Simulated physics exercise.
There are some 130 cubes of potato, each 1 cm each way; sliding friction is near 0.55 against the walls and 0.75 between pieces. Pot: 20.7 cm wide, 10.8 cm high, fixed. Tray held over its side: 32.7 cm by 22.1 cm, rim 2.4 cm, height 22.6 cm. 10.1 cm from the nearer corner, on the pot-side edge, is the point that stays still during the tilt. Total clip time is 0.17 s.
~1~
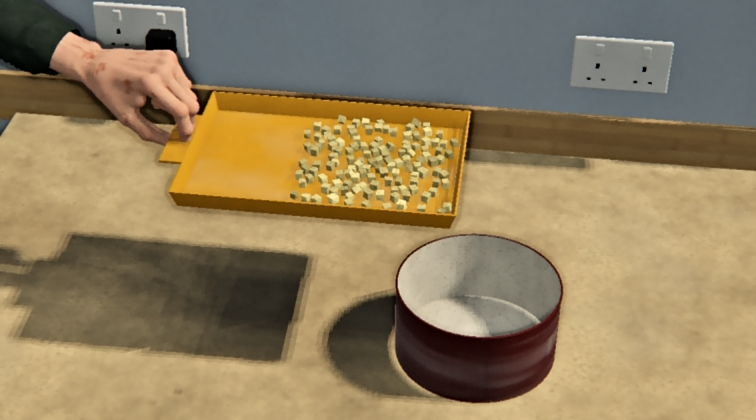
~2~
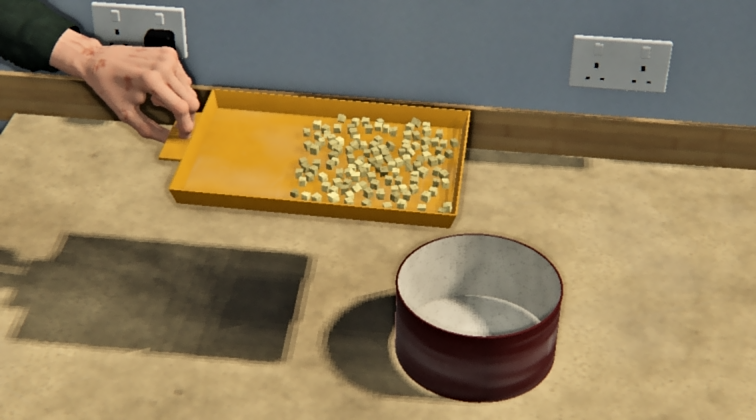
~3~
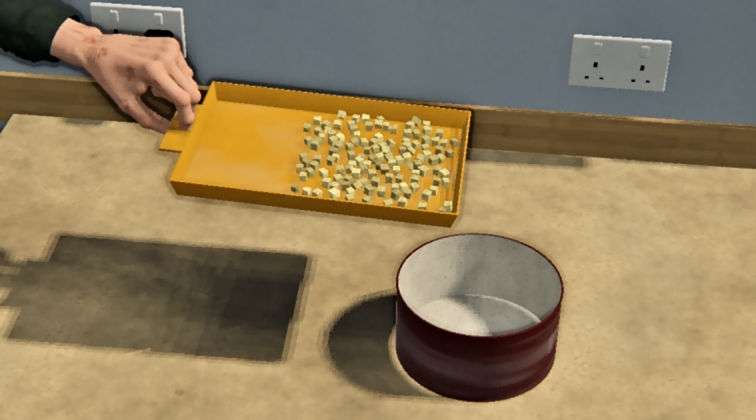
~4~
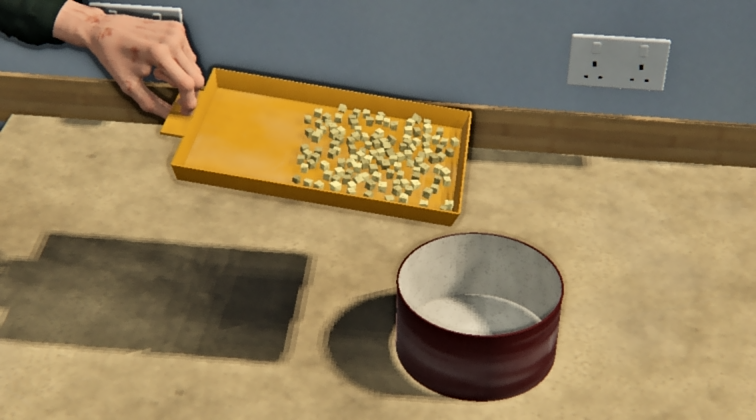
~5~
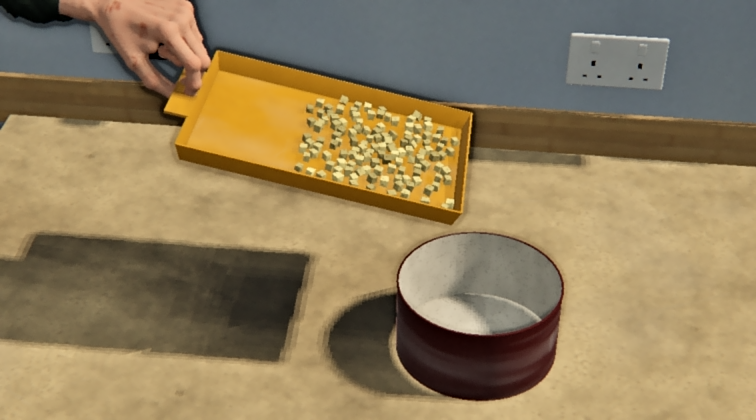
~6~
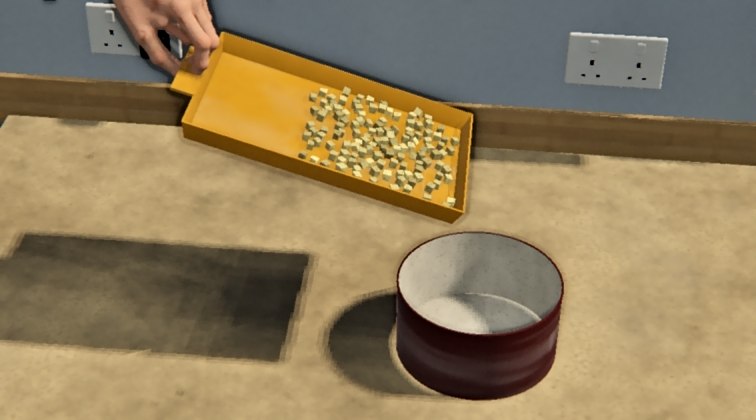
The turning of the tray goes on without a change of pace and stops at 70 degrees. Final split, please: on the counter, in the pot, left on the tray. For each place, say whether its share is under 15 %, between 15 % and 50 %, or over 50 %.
At the end, counter: I predict a noticeable chunk of the load, pot: I predict a noticeable chunk of the load, tray: I predict a noticeable chunk of the load.
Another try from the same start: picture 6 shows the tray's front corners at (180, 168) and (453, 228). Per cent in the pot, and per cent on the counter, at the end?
The pot gets 65 and the counter 10.
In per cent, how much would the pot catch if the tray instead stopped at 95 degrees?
Around 40 %, I reckon.
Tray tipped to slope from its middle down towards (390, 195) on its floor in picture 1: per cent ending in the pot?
My guess is roughly 75 percent.
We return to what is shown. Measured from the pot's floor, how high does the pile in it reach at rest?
My guess is around 1.0 centimetres.
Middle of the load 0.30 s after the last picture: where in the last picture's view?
Roughly (447, 135).
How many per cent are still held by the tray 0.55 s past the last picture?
Of the load, some 40 percent.
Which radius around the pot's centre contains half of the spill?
Some 22 centimetres.
Then, 0.18 s after the last picture, tilt 45 degrees; the tray holds 100 %, the pot 0 %.
Then, 0.30 s after the last picture, tilt 63 degrees; the tray holds 100 %, the pot 0 %.
Then, 0.55 s after the last picture, tilt 70 degrees; the tray holds 40 %, the pot 10 %.
In the end, counter 35 %, pot 25 %, tray 40 %.
